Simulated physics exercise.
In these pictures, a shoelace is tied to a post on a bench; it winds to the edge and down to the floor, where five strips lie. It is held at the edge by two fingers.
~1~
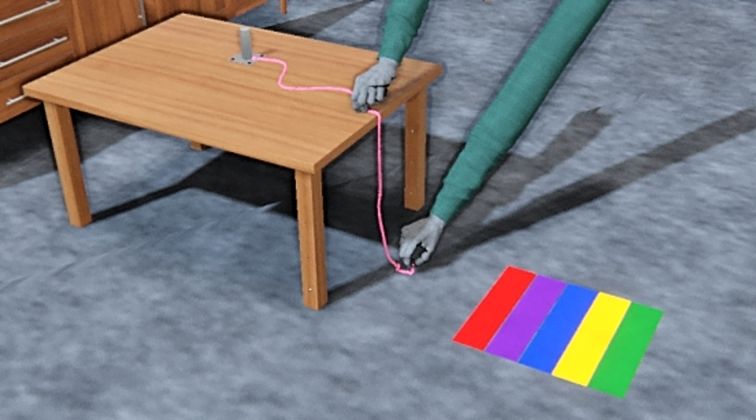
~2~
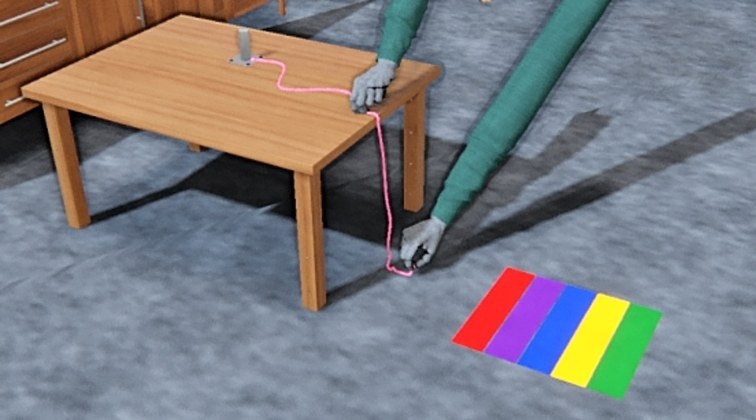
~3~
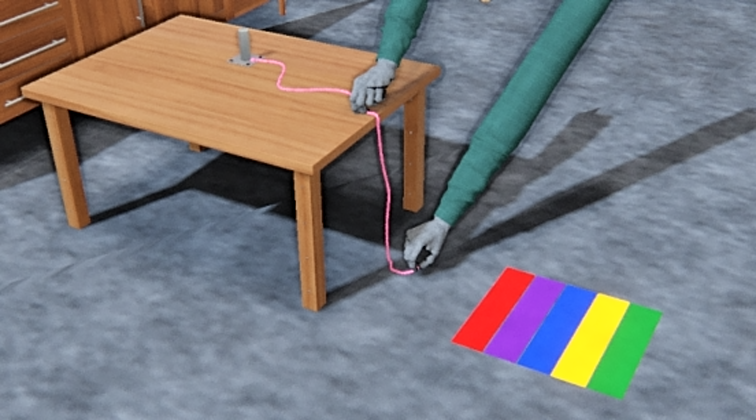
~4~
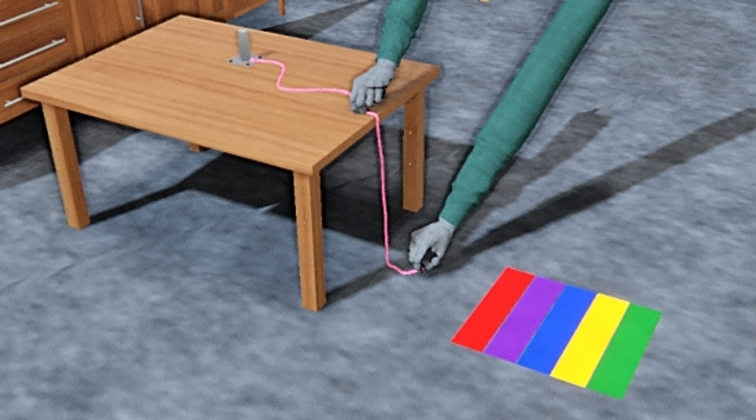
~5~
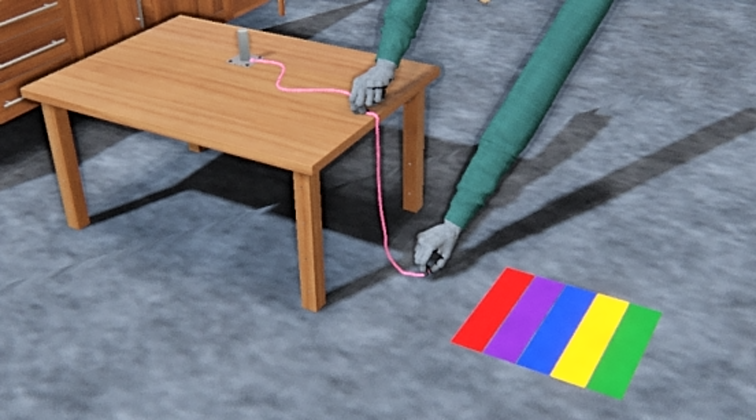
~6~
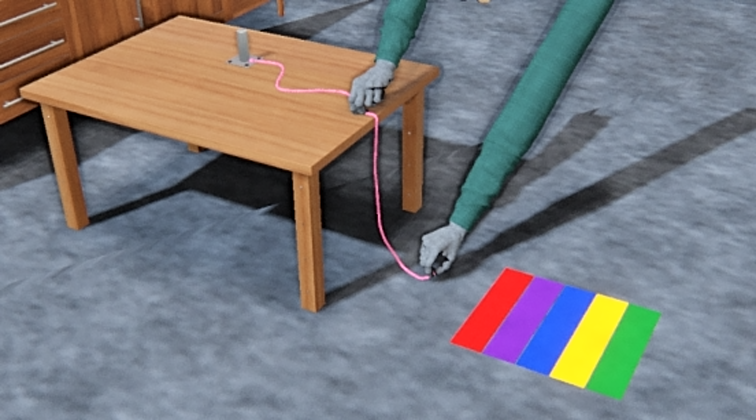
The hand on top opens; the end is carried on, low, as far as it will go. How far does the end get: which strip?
As far as the blue strip.
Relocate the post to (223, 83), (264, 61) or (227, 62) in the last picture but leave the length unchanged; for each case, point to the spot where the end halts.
In order, the pixels are (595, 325), (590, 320) and (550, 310).
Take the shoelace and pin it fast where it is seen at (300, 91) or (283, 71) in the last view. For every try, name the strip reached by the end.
With the first choice you'd get purple, with the second blue.
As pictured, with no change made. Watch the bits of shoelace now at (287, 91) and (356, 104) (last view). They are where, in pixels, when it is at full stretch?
They go to (323, 88) and to (389, 119).
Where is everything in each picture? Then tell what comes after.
In the first frame, end (413, 264); red (478, 330); purple (511, 341); blue (544, 352); yellow (578, 364); green (614, 375).
In the second frame, end (414, 266); shoelace through (280, 64) (284, 89) (349, 93) (378, 123) (386, 190) (388, 247).
In the third frame, end (418, 268).
In the fourth frame, end (423, 269); shoelace through (280, 64) (284, 89) (349, 94) (377, 123) (383, 190) (387, 247).
In the fifth frame, end (429, 271).
In the sixth frame, end (434, 274); shoelace through (279, 64) (283, 90) (348, 94) (376, 124) (377, 189) (390, 248).
A little later, end near (507, 296); over red.
Next, end near (546, 308); over blue.
When it is tight, end near (568, 314); over blue. It gets as far as the blue strip.
